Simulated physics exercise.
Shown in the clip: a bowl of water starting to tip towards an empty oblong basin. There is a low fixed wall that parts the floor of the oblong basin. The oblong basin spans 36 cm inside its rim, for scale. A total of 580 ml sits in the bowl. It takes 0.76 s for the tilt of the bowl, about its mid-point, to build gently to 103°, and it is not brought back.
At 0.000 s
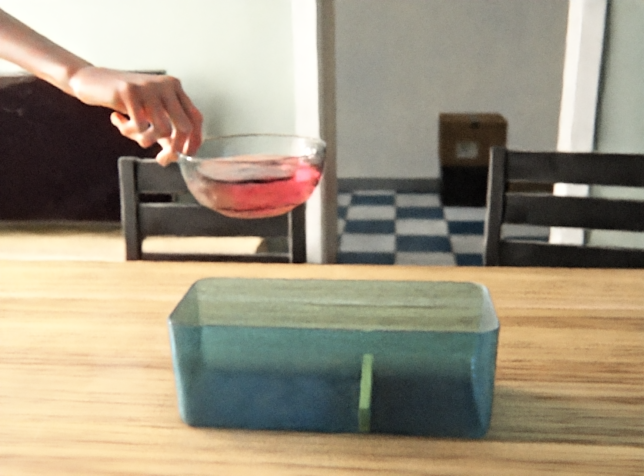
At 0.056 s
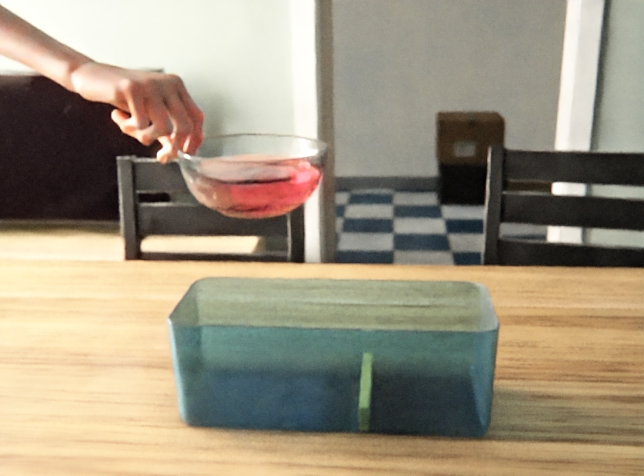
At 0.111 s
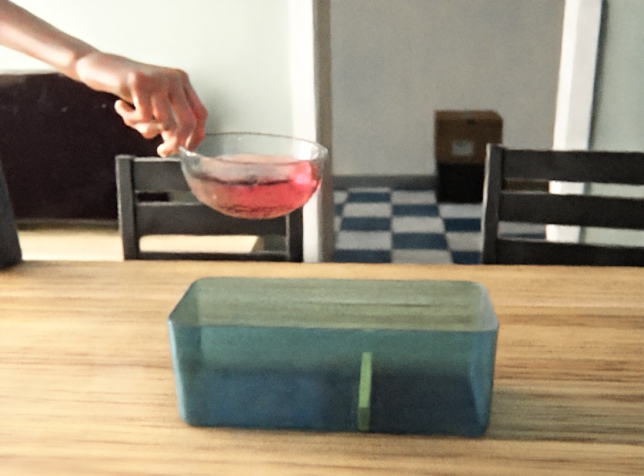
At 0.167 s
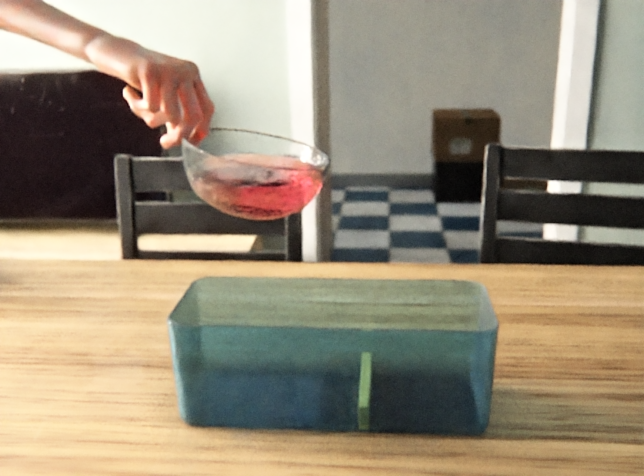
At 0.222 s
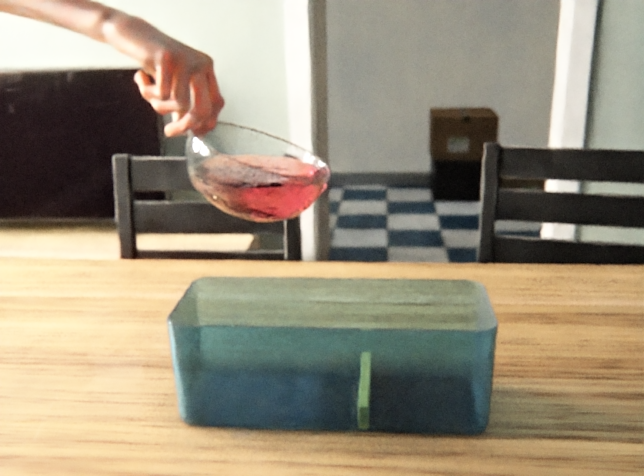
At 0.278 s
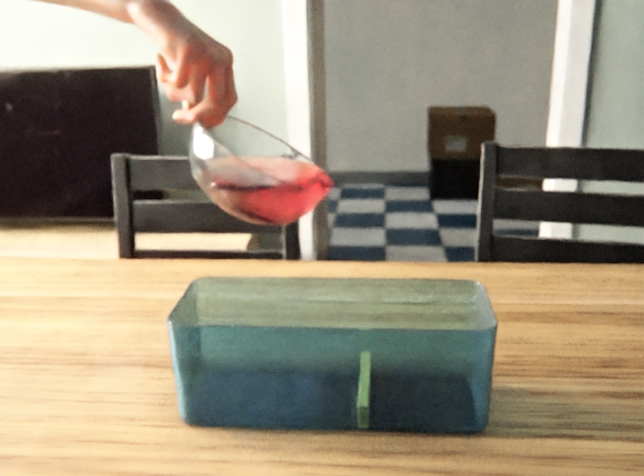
The footage shows a hand holding a clear glass bowl of red liquid above a bluish oblong basin on a wooden table, then gradually tilting it to the right until the liquid reaches the lowered rim.
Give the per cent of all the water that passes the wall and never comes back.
I would say 54 percent.
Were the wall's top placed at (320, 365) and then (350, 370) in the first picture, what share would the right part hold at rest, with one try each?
One try each: Around 90 percent and then around 70 percent.
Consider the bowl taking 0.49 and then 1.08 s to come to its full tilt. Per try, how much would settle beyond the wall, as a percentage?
Try 1: Approx. 45 %; try 2: Approx. 60 %.
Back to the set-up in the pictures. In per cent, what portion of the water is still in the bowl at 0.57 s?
Roughly 18 per cent.
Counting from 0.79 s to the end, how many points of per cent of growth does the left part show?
Roughly 7 per cent.
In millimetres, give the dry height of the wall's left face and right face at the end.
Left roughly 20 mm; right roughly 12 mm.
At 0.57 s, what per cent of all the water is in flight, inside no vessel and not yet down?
Around 40 in a hundred.
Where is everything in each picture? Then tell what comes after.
Tilt 0°; pouring edge (325, 149); surface from (190, 167) to (321, 167); the oblong basin's rim runs from (182, 301) to (492, 307); the wall's top is at (367, 380), in the first frame.
Tilt 1°; pouring edge (326, 150); surface from (190, 166) to (321, 168), in the second frame.
Tilt 5°; pouring edge (327, 155); surface from (190, 164) to (321, 170), in the third frame.
Tilt 12°; pouring edge (329, 164); surface from (193, 163) to (324, 172), in the fourth frame.
Tilt 20°; pouring edge (329, 175); surface from (196, 164) to (327, 174), in the fifth frame.
Tilt 30°; pouring edge (328, 188); surface from (200, 165) to (328, 179); 2 per cent is over the edge, in the sixth frame.
By 0.57 s the tilt is 88° and 17 per cent is still to pour, 6 is left of the wall and 36 right of it.
By 0.79 s the tilt is 103° and 1 per cent is still to pour, 38 is left of the wall and 57 right of it.
By 1.01 s the tilt is 103° and 0 per cent is still to pour, 43 is left of the wall and 55 right of it.
By 1.26 s the tilt is 103° and 0 per cent is still to pour, 44 is left of the wall and 54 right of it.
At rest 44 per cent lies left of the wall, 54 right of it and 1 outside.
